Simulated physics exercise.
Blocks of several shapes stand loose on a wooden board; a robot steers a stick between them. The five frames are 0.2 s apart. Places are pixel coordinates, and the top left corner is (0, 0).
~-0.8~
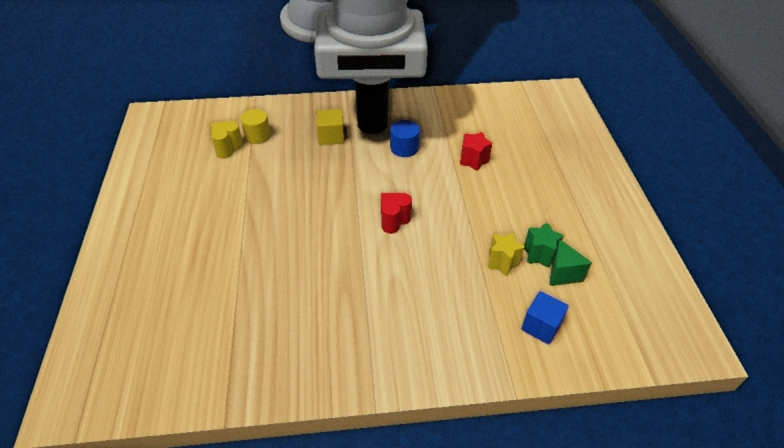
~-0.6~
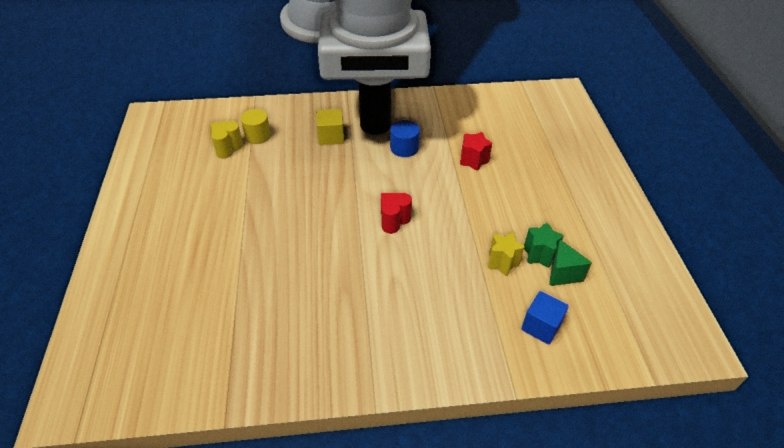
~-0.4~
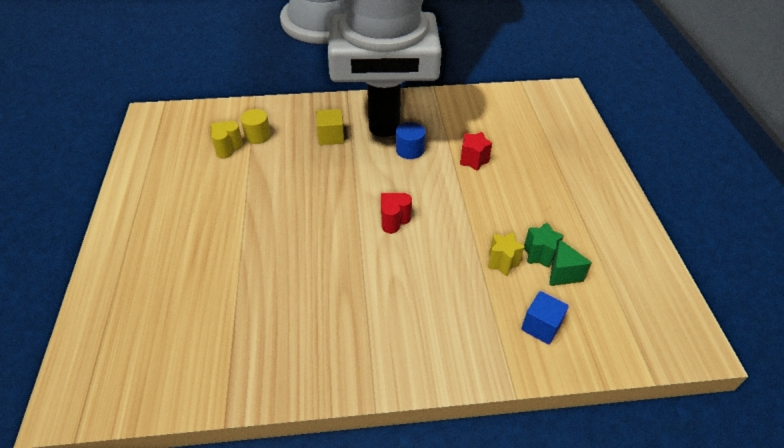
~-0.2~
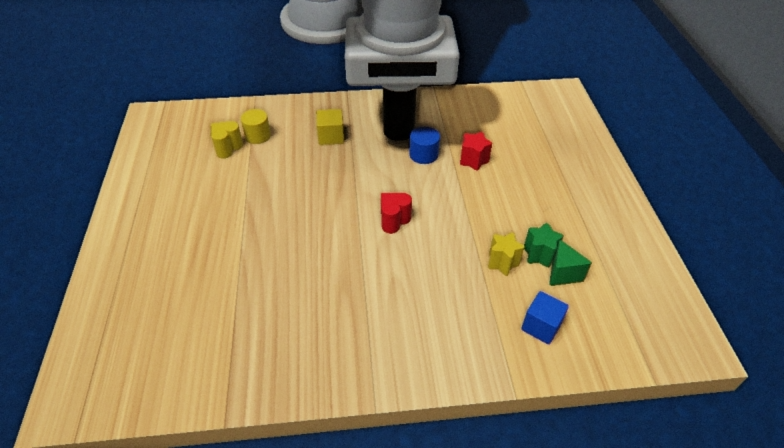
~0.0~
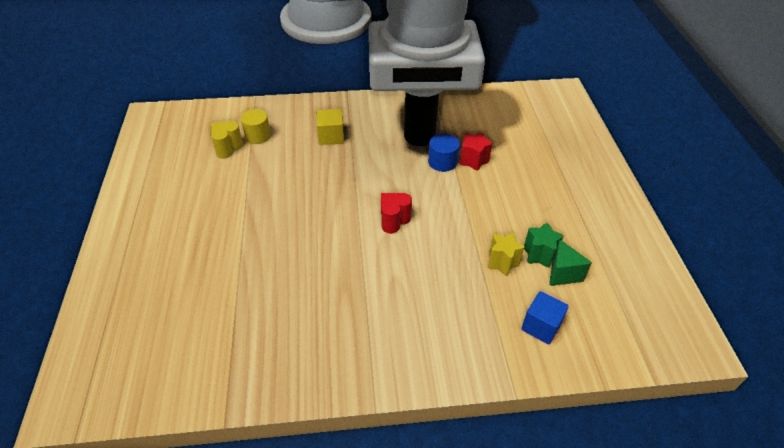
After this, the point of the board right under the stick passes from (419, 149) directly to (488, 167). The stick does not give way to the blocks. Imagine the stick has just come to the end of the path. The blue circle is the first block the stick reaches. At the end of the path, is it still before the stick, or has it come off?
Beside or behind, I predict.
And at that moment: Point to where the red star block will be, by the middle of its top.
Just about (521, 150).
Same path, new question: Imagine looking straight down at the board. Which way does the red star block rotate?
It turns counter-clockwise.
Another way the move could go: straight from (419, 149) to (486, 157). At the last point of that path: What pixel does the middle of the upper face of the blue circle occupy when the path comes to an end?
Its top middle: (469, 156).
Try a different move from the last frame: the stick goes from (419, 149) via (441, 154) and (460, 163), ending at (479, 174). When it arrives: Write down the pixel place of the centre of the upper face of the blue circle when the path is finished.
The middle of its top is at (488, 176).
What follows on the original path. Halfway along, stick at (455, 146); blue circle at (471, 158); red star block at (487, 143), turned 55° anticlockwise.
At the end, stick at (490, 155); blue circle at (485, 168); red star block at (521, 150), turned 75° anticlockwise.
